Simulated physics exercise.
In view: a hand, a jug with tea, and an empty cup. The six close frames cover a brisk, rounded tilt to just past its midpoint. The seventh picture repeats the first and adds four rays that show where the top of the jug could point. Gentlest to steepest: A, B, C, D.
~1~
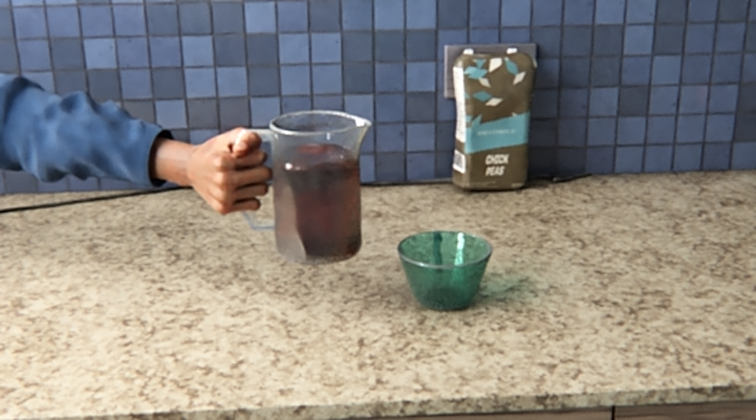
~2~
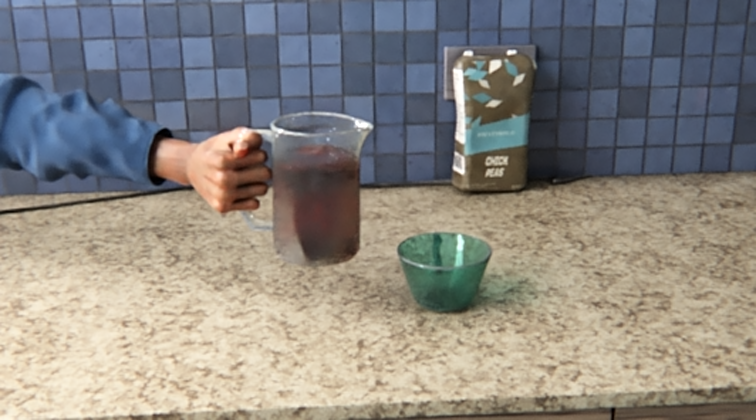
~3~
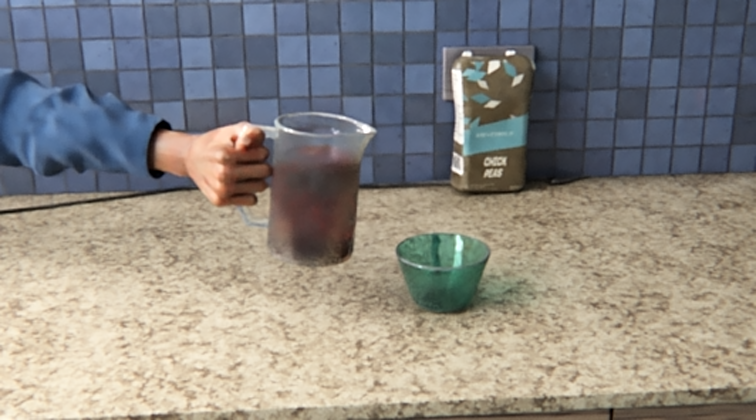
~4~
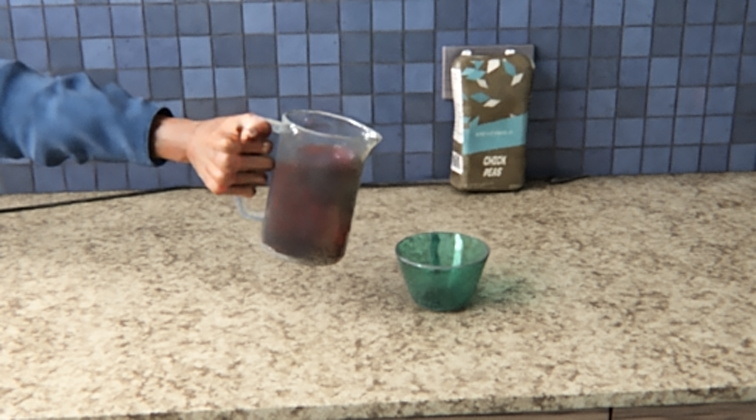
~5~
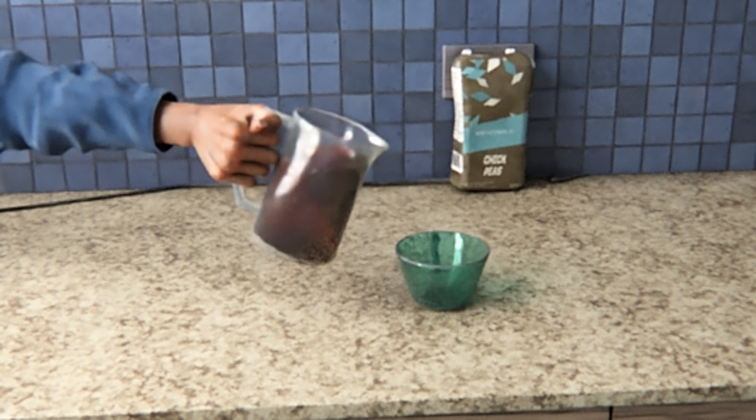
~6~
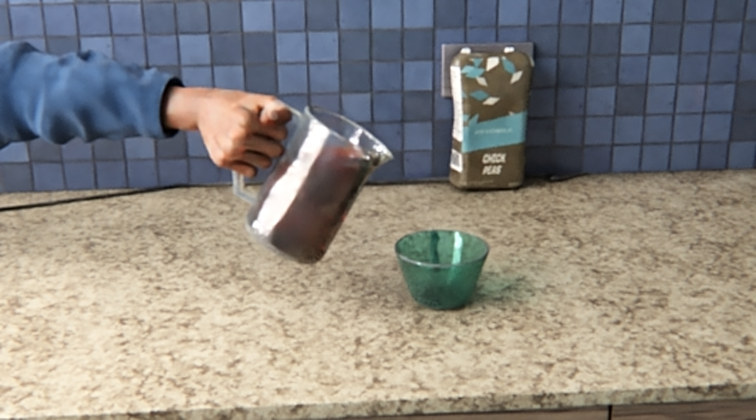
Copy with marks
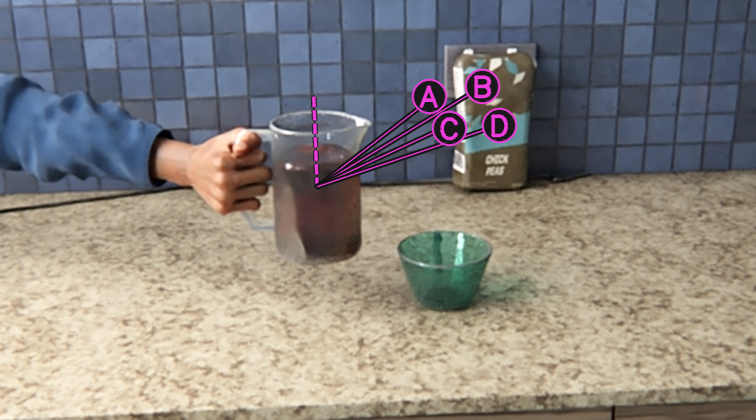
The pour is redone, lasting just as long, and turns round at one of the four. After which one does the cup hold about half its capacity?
C.
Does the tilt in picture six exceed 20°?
Yes, it does.
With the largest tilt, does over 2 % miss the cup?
Yes, it does.
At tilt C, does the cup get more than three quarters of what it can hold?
No, less.
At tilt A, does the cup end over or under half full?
Under half.
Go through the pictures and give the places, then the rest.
Upright, lip at (369, 123); rim of the cup round (445, 247); nothing has left yet, in the first picture.
Upright, lip at (371, 126); nothing has left yet, in the second picture.
Tipped about 6°, lip at (374, 131); nothing has left yet, in the third picture.
Tipped about 13°, lip at (380, 137); nothing has left yet, in the fourth picture.
Tipped about 21°, lip at (387, 146); nothing has left yet, in the fifth picture.
Tipped about 30°, lip at (391, 156); nothing has left yet, in the sixth picture.
In magenta, A at (417, 109); B at (467, 95); C at (432, 133); D at (483, 130).
For tilt A, the cup ends with about 23 % of what it can hold.
For tilt B, the cup ends with about 33 % of what it can hold; 4 % of the tea is spilt.
For tilt C, the cup ends with about 47 % of what it can hold; 6 % of the tea is spilt.
For tilt D, the cup ends with about 64 % of what it can hold; 9 % of the tea is spilt.
